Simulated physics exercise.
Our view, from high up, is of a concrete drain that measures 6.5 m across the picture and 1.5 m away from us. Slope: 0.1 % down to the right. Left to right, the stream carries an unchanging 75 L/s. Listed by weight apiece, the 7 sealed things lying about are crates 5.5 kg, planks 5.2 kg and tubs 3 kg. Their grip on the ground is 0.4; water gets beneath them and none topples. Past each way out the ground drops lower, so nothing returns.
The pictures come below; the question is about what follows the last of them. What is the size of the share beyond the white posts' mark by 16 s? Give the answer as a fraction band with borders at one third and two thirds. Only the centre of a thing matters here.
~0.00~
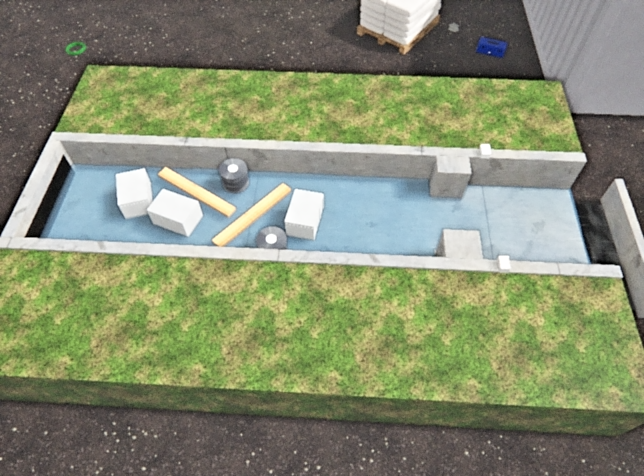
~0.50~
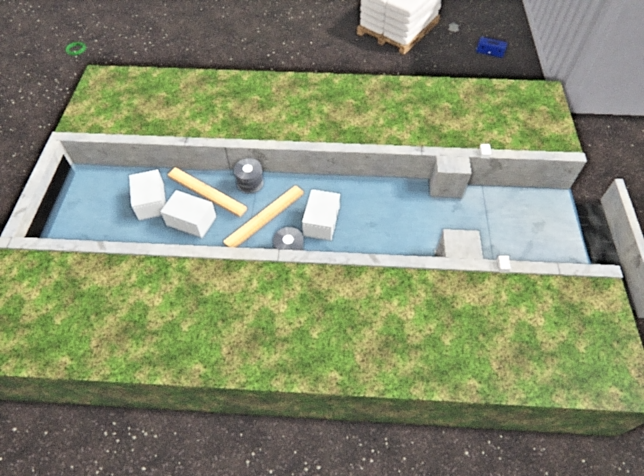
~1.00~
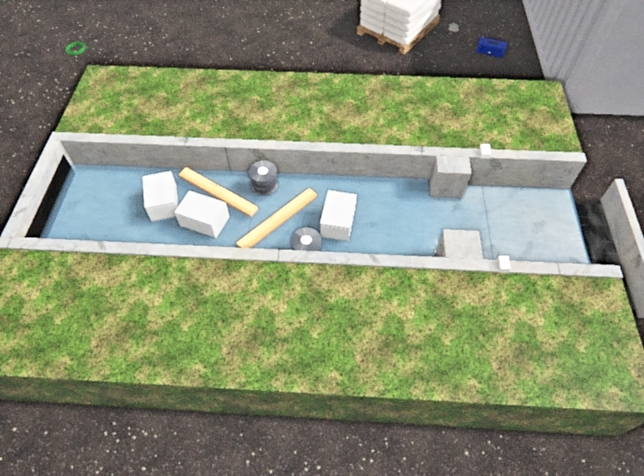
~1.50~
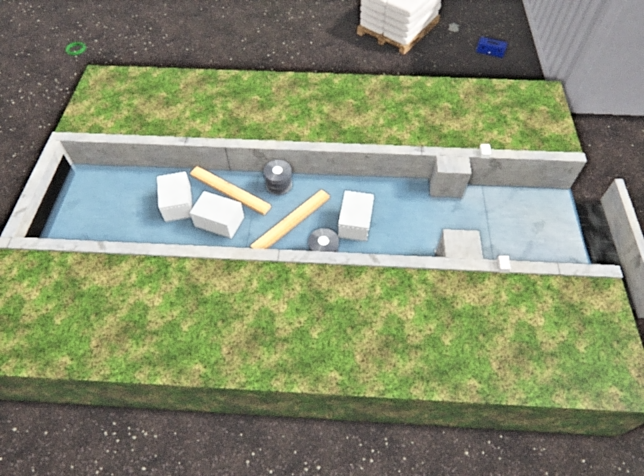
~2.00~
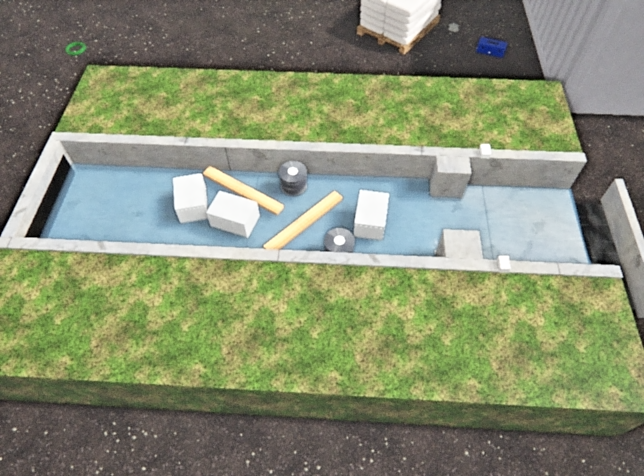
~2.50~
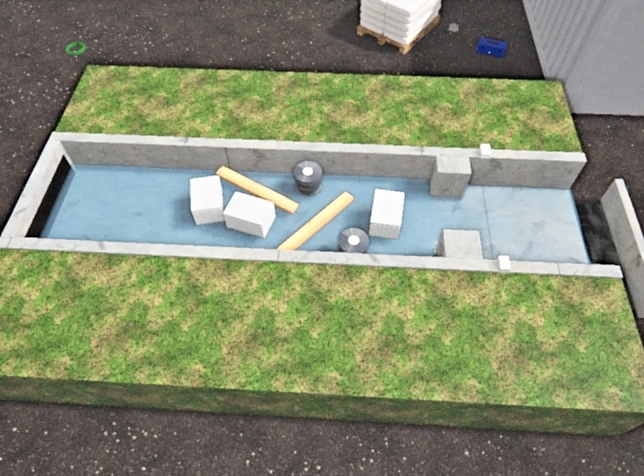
Band: 2/3 or more.
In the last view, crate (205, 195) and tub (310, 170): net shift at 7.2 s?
Respectively 250 cm and 300 cm.
After 3.5 s 0 of 7 are over the mark; 7 afloat.
After 7.2 s 3 of 7 are over the mark; 5 afloat.
After 12.0 s 7 of 7 are over the mark; 0 afloat.
After 16.0 s 7 of 7 are over the mark; 0 afloat.
